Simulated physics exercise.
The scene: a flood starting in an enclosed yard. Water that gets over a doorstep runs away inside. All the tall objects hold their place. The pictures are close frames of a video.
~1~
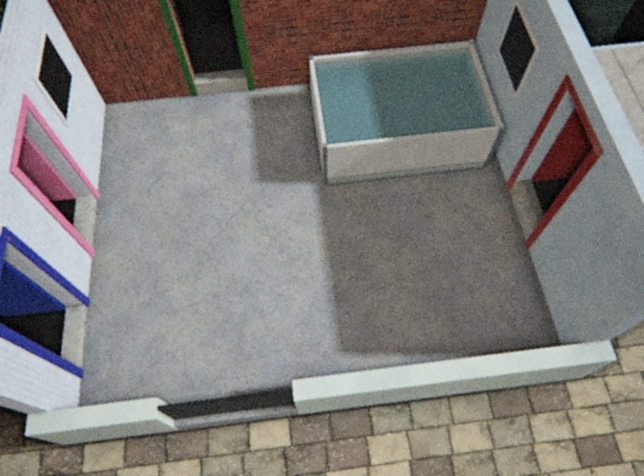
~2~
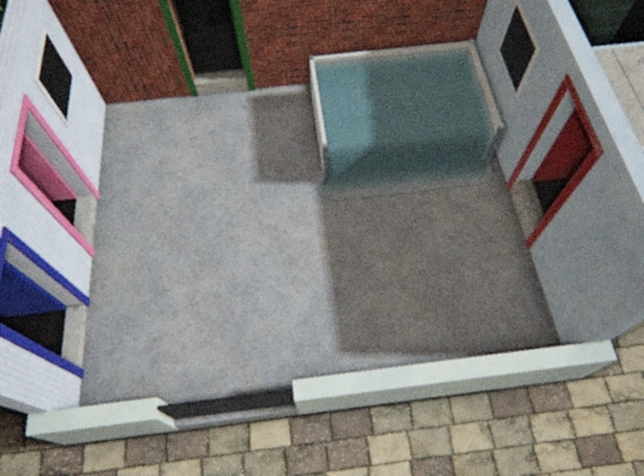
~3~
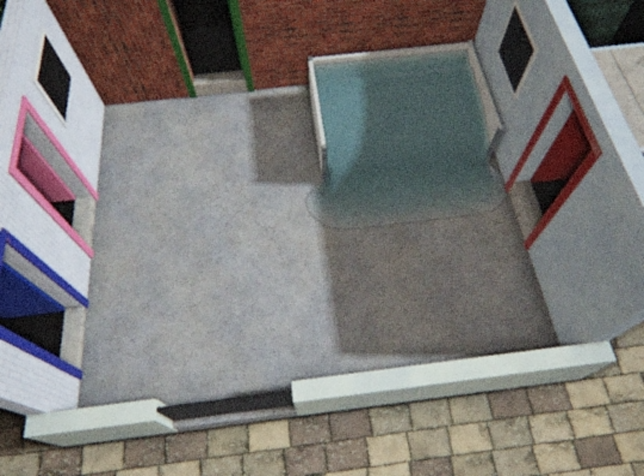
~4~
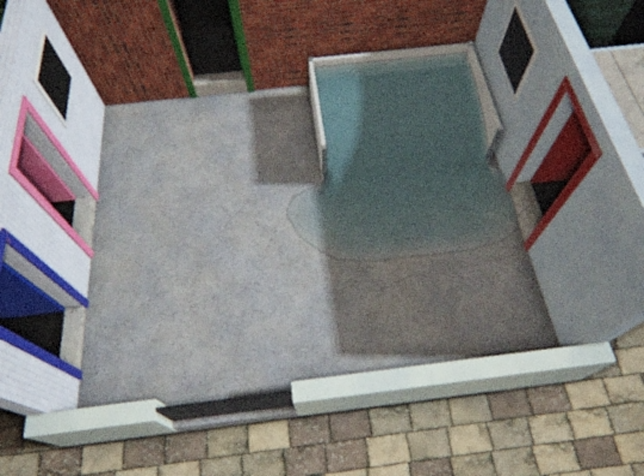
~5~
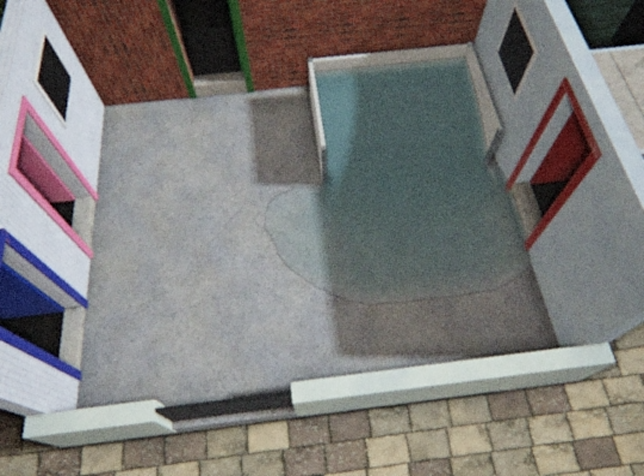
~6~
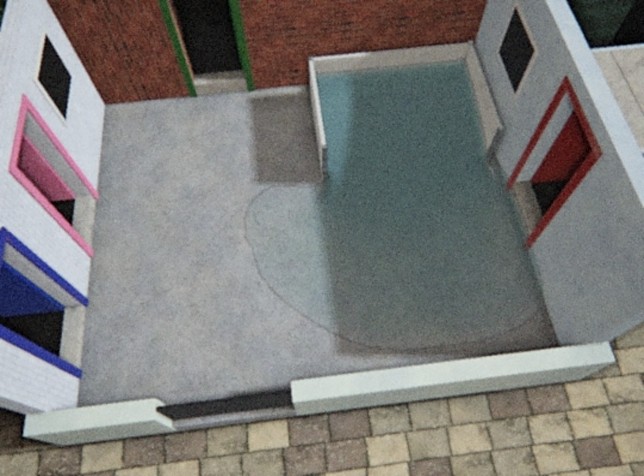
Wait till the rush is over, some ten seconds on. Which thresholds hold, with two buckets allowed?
The blue door floods; the green door holds within the limit; the red door holds within the limit; the pink door holds within the limit.
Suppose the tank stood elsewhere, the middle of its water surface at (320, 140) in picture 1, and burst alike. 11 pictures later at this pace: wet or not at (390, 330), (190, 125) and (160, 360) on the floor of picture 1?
In turn: Flooded, no water, flooded.
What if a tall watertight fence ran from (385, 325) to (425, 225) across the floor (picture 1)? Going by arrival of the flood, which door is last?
I say the green-painted one.
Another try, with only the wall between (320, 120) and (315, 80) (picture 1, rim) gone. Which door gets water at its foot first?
I say the one in green.
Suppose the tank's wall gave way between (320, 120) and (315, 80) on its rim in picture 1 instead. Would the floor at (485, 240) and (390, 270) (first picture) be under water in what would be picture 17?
In that order: Clear, free of water.
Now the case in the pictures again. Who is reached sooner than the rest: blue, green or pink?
I say the blue-painted one.
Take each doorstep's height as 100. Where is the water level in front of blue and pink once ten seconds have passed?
Roughly 70 per cent, then 70 per cent.
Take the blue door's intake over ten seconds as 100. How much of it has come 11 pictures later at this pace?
Near 0 in a hundred.
A moment on, water covers 45 % of the floor; the blue door not reached, the green door not reached, the red door wet at the sill, nothing in, the pink door not reached.
Next, water covers 55 % of the floor; the blue door not reached, the green door not reached, the red door wet at the sill, nothing in, the pink door not reached.
Then, water covers 65 % of the floor; the blue door over two buckets in, the green door not reached, the red door wet at the sill, nothing in, the pink door wet at the sill, nothing in.
Later, water covers 95 % of the floor; the blue door far over two buckets in, the green door wet at the sill, nothing in, the red door wet at the sill, nothing in, the pink door under two buckets in.
In the end, water covers 100 % of the floor; the blue door far over two buckets in, the green door wet at the sill, nothing in, the red door wet at the sill, nothing in, the pink door under two buckets in.
